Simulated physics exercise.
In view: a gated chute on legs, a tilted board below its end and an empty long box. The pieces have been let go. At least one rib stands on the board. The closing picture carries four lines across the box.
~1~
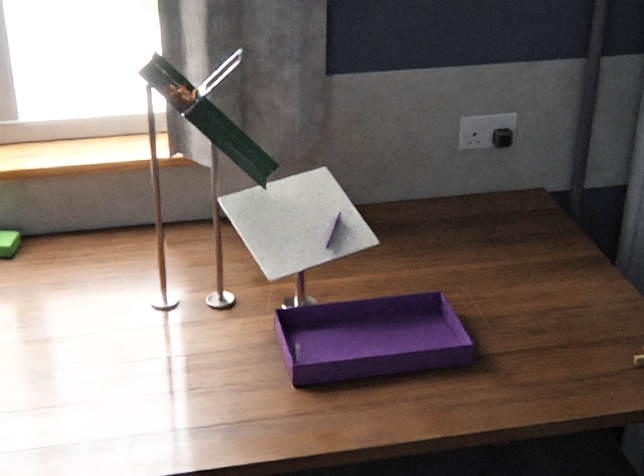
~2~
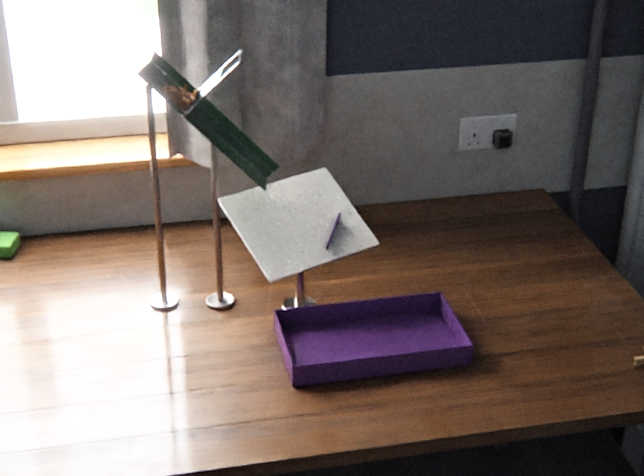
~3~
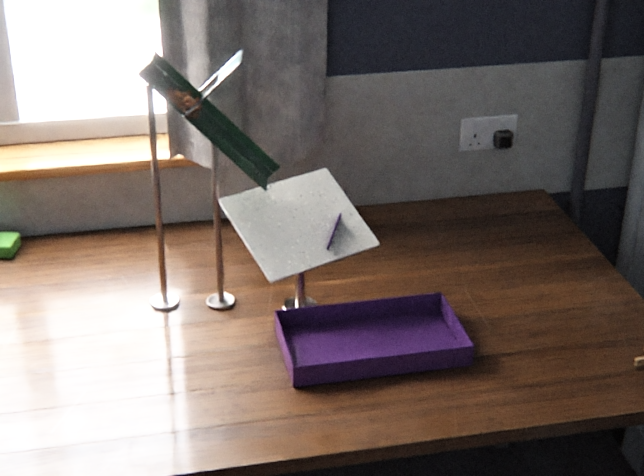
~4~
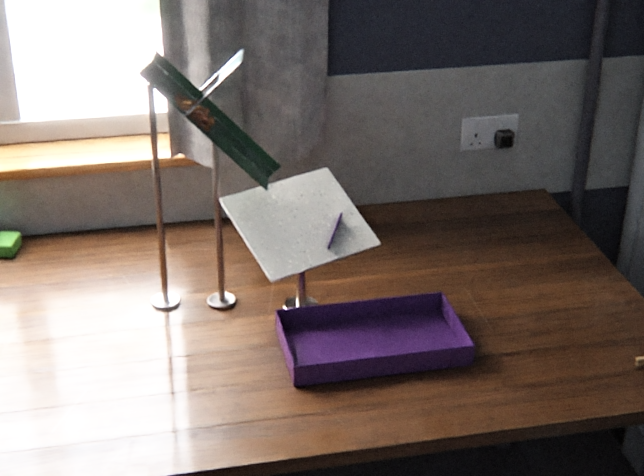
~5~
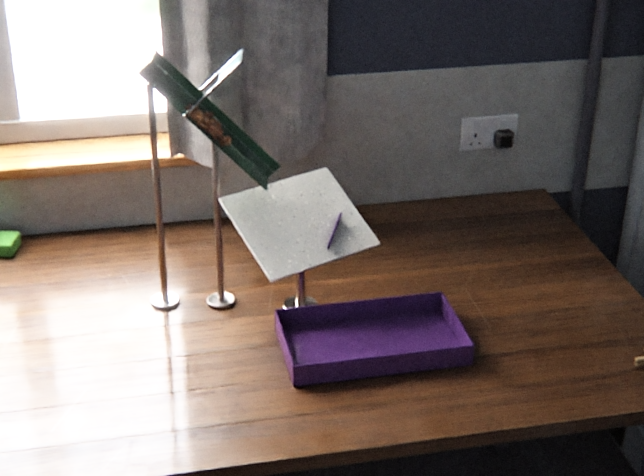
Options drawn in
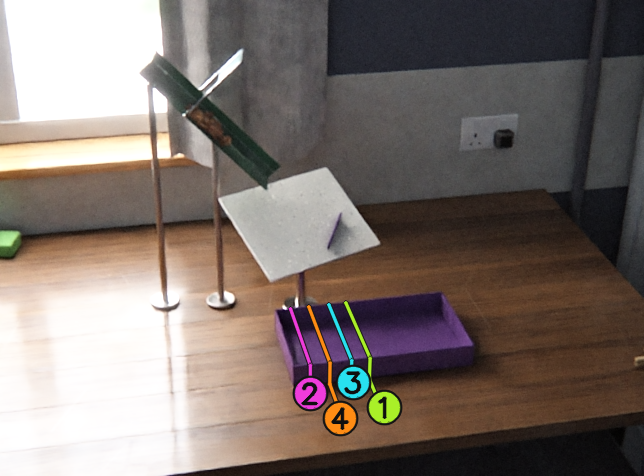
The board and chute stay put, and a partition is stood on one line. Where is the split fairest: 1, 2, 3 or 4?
Line 3 does it best.
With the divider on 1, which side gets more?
The left side.
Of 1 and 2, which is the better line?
Line 1.
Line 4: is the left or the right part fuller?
More lands on the right.
On the marked copy, line 1 crosses the front rim at (369, 357); line 2 crosses the front rim at (310, 364); line 3 crosses the front rim at (351, 359); line 4 crosses the front rim at (329, 362).
If 1 is chosen, of what is caught, most on the left of the divider, a small part on the right.
If 2 is chosen, of what is caught, none on the left of the divider, all on the right.
If 3 is chosen, of what is caught, about half on the left of the divider, about half on the right.
If 4 is chosen, of what is caught, a stray few on the left of the divider, nearly all on the right.
